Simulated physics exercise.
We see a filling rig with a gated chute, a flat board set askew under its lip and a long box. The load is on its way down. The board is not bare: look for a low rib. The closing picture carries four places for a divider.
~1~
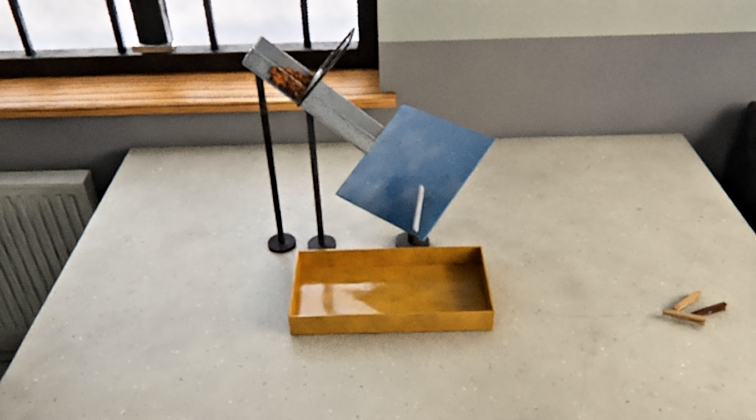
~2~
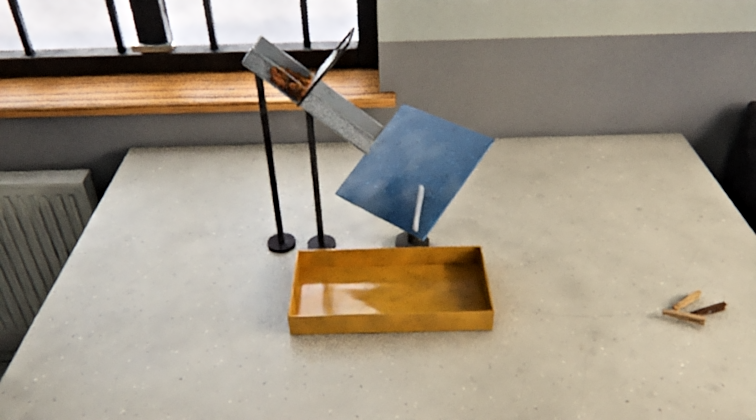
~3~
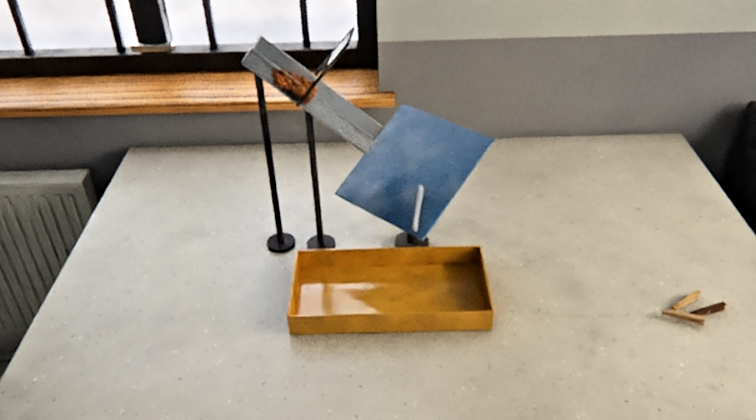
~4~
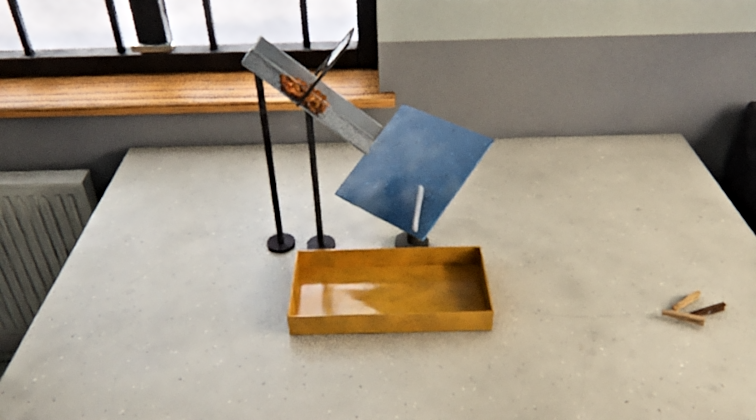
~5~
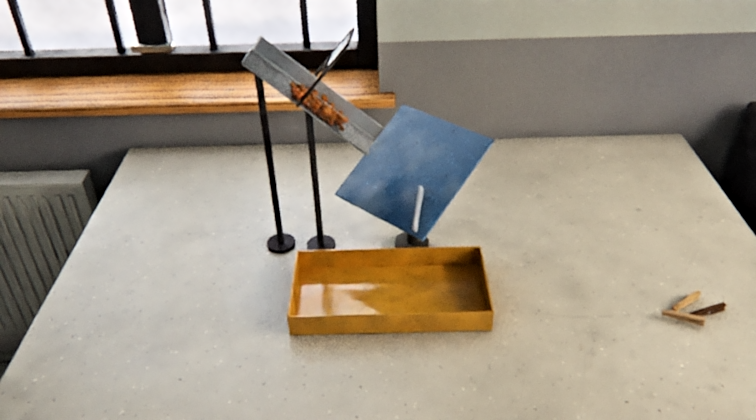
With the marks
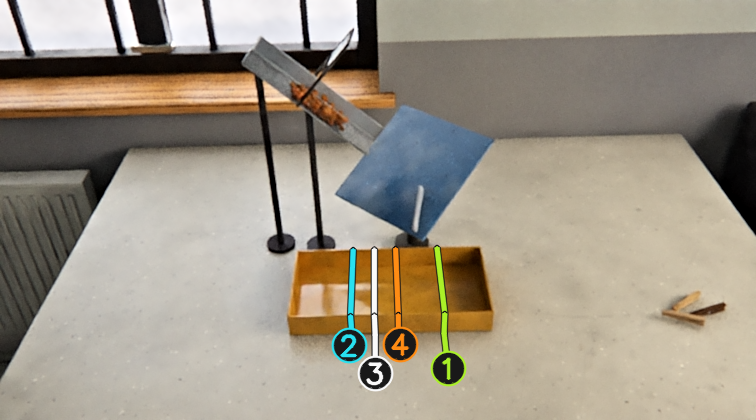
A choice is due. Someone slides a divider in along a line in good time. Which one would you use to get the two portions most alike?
Choose 3.
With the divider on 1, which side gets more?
The left side.
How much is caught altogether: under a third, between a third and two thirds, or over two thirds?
It is over two thirds.
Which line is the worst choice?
1.
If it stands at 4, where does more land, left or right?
More lands on the left.
On the marked copy, line 1 crosses the front rim at (444, 313); line 2 crosses the front rim at (350, 315); line 3 crosses the front rim at (374, 314); line 4 crosses the front rim at (398, 314).
With 1, of what is caught, all on the left of the divider, none on the right.
With 2, of what is caught, about a quarter on the left of the divider, most on the right.
With 3, of what is caught, about half on the left of the divider, about half on the right.
With 4, of what is caught, most on the left of the divider, about a quarter on the right.
